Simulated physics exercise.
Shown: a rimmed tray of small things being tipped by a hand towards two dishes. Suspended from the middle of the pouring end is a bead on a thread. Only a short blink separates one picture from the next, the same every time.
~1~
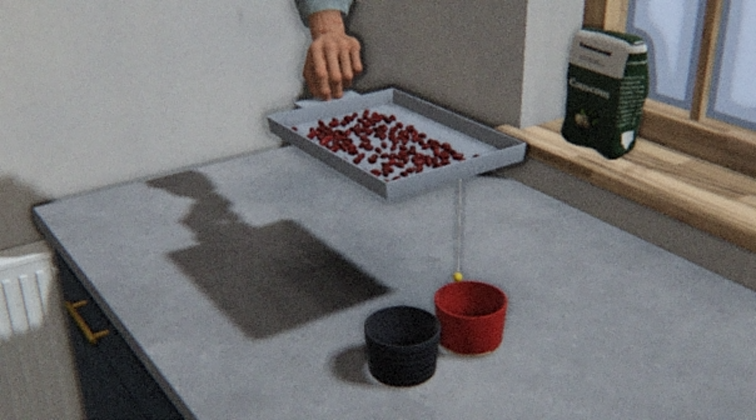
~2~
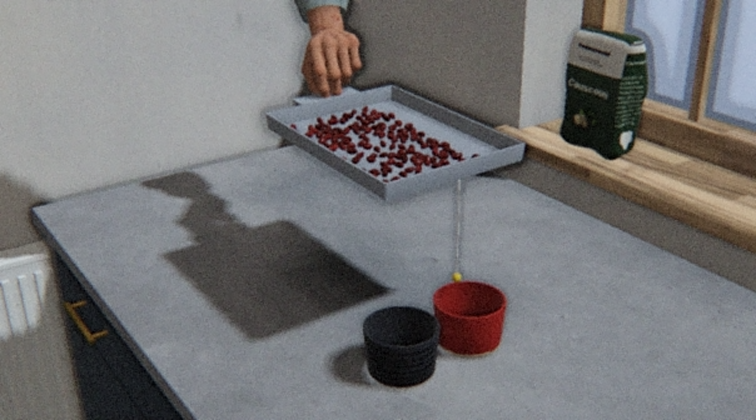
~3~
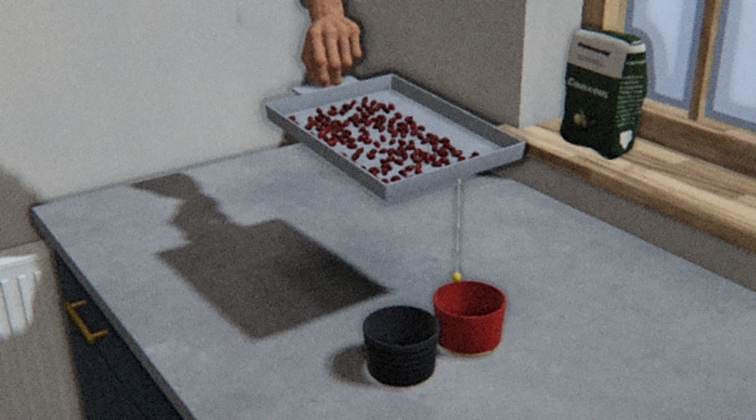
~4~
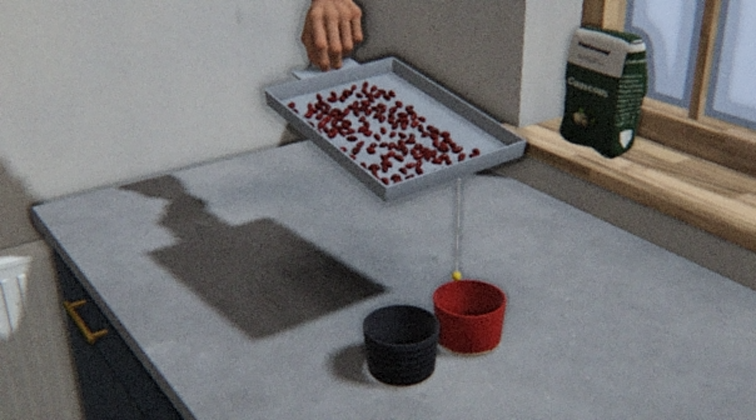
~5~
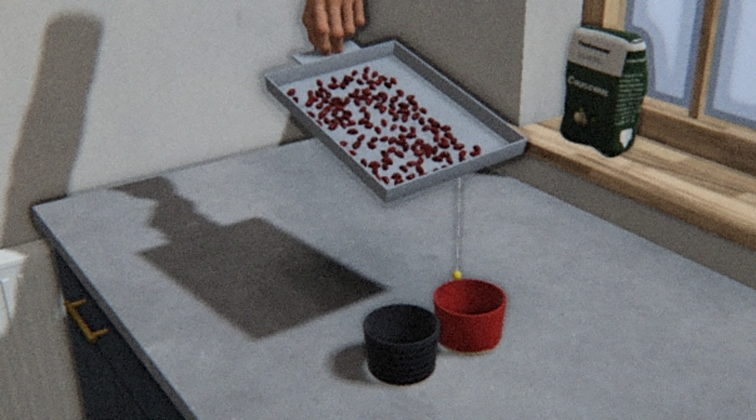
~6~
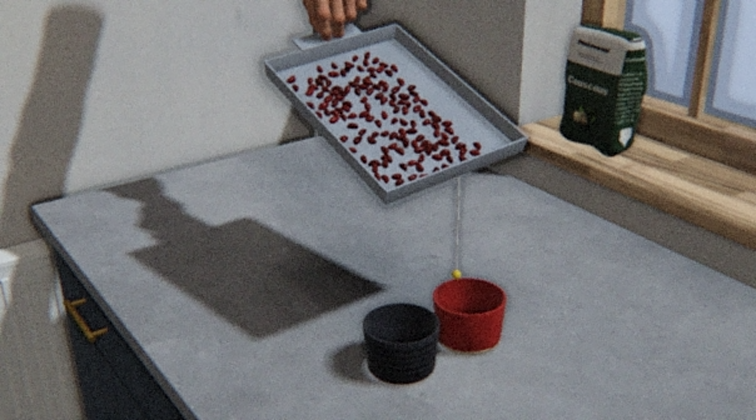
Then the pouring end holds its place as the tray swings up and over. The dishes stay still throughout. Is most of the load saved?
So the dishes get the majority of the load, I reckon.
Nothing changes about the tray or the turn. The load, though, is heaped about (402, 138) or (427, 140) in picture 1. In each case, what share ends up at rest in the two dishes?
Respectively 60 and 50 in a hundred.
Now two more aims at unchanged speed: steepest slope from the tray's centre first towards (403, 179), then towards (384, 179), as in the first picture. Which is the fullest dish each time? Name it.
Taking them in order: Left side, followed by left side.
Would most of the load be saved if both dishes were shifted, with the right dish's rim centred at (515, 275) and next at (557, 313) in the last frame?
Placing 1: A minority of it. Placing 2: A minority of it.
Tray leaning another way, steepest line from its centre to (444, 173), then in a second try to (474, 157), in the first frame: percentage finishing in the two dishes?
The first gives 40 %, the second 10 %.
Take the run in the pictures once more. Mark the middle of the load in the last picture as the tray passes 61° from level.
Somewhere near pixel (415, 151).
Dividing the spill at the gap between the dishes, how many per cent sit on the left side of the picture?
Around 20 per cent, give or take.
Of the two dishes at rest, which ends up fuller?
More ends up in the dish to the left.
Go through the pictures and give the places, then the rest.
Corners of the pouring end near (387, 182) and (523, 143), level; middle of the load near (384, 146), kidney beans; left dish near (425, 361); right dish near (493, 332); bead on its thread near (457, 277), in the first frame.
Corners of the pouring end near (386, 183) and (522, 143), level; middle of the load near (383, 145), in the second frame.
Corners of the pouring end near (387, 184) and (523, 142), tipped barely, lowest at the left corner; middle of the load near (383, 139), in the third frame.
Corners of the pouring end near (387, 186) and (524, 140), tipped a little, lowest at the left corner; middle of the load near (383, 131), in the fourth frame.
Corners of the pouring end near (388, 188) and (525, 138), tipped a little, lowest at the left corner; middle of the load near (384, 124), in the fifth frame.
Corners of the pouring end near (388, 190) and (525, 137), tipped clearly, lowest at the left corner; middle of the load near (384, 116); left dish near (424, 358); right dish near (492, 329), in the sixth frame.
Shortly afterwards, tray tipped steeply; the whole lot on the tray.
Next, tray tipped right over; the bulk on the tray; a little in the left dish; a little outside both.
Some moments later, tray tipped past a quarter turn; near half in the left dish; a little in the right dish; near a third outside both.
In the end, tray tipped past a quarter turn; near half in the left dish; a little in the right dish; near a third outside both.
